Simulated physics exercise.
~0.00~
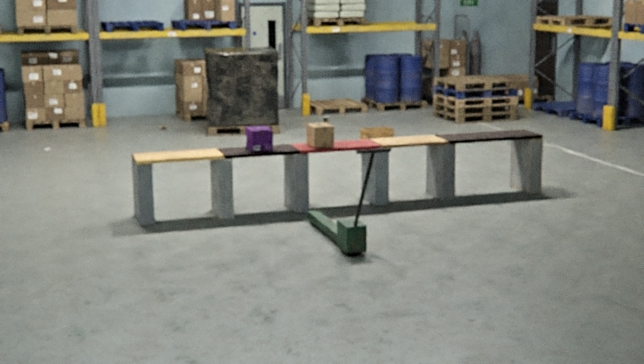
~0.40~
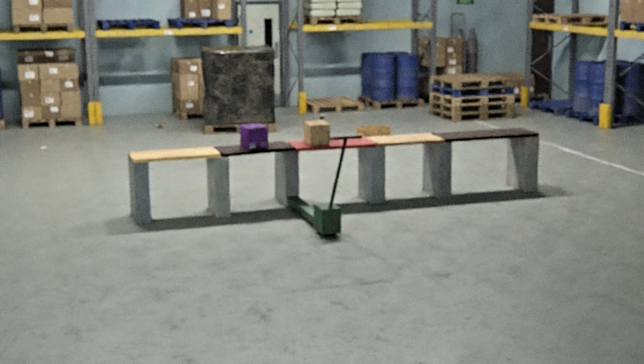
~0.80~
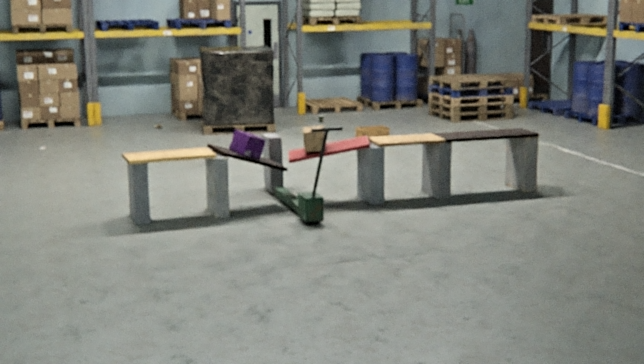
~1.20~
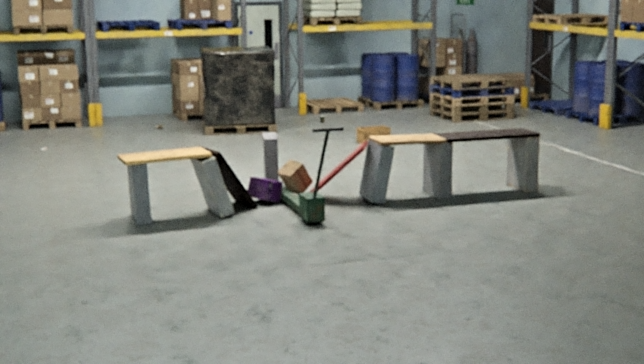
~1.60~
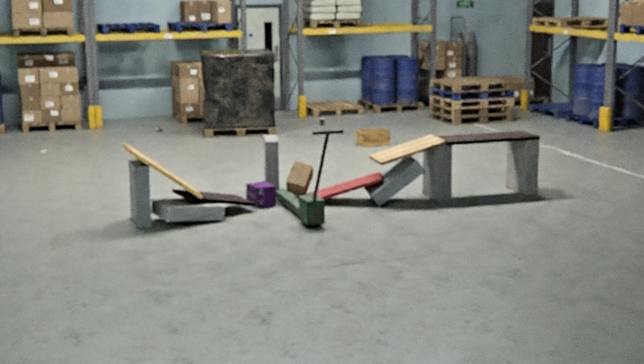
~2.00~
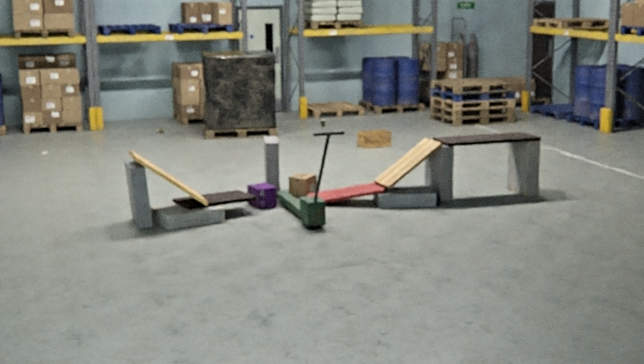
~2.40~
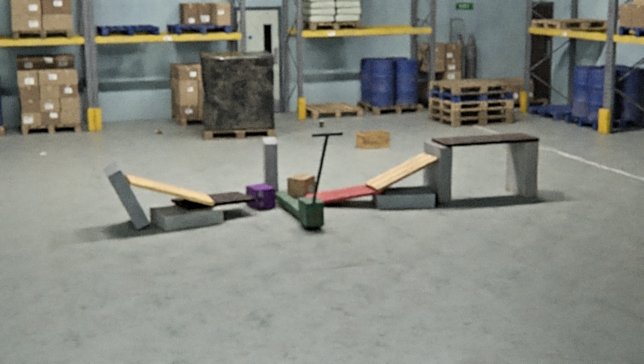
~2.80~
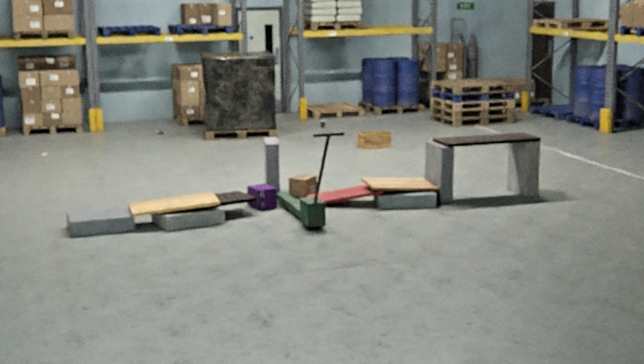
A green jack knocks out an upright, and most of the low shelving collapses, leaving the right span standing.
